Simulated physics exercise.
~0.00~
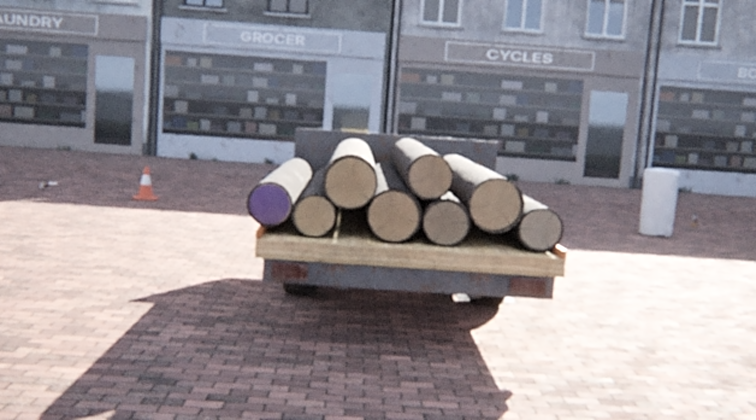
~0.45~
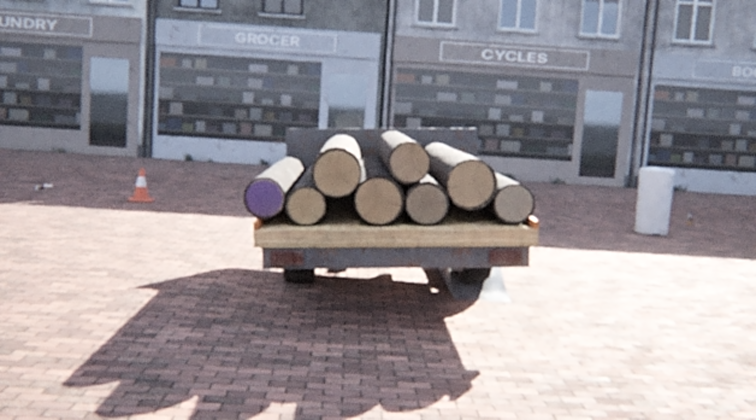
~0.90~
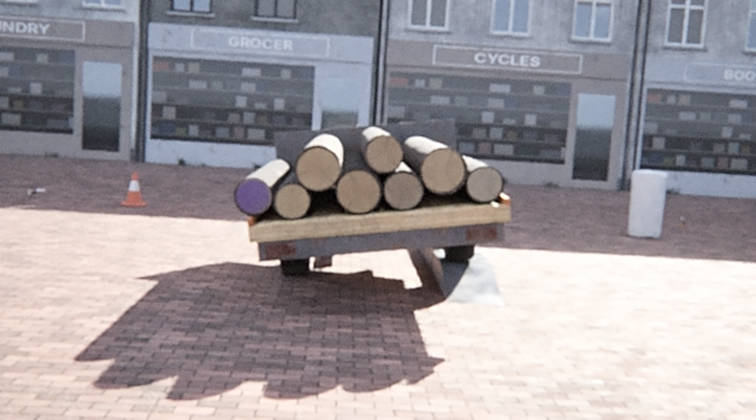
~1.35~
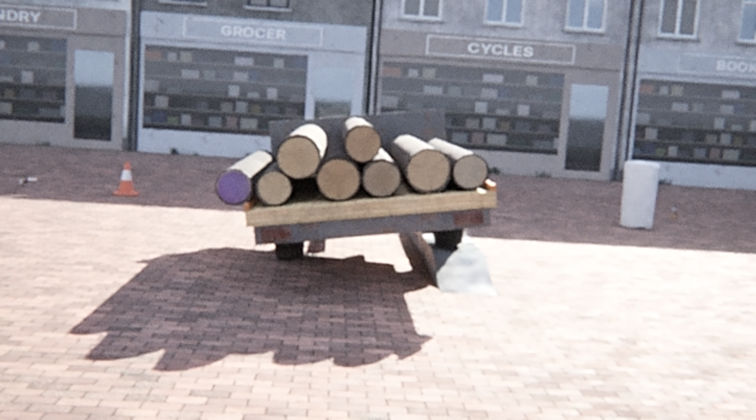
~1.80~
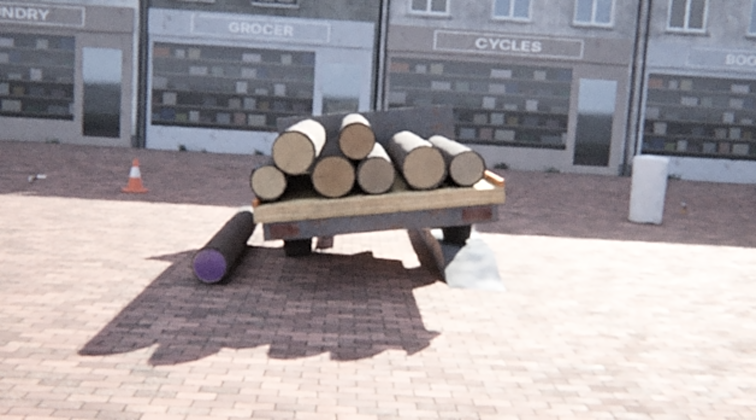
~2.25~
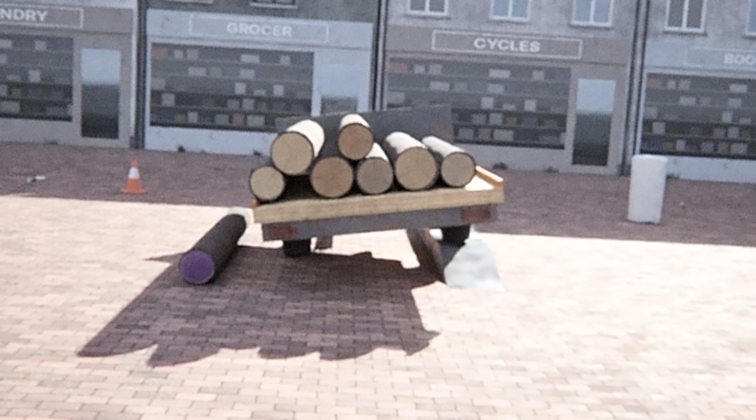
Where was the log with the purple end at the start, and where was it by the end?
At the start it lay on the trailer's deck at the left edge of the load. By the end it was on the brick ground to the left of the trailer.
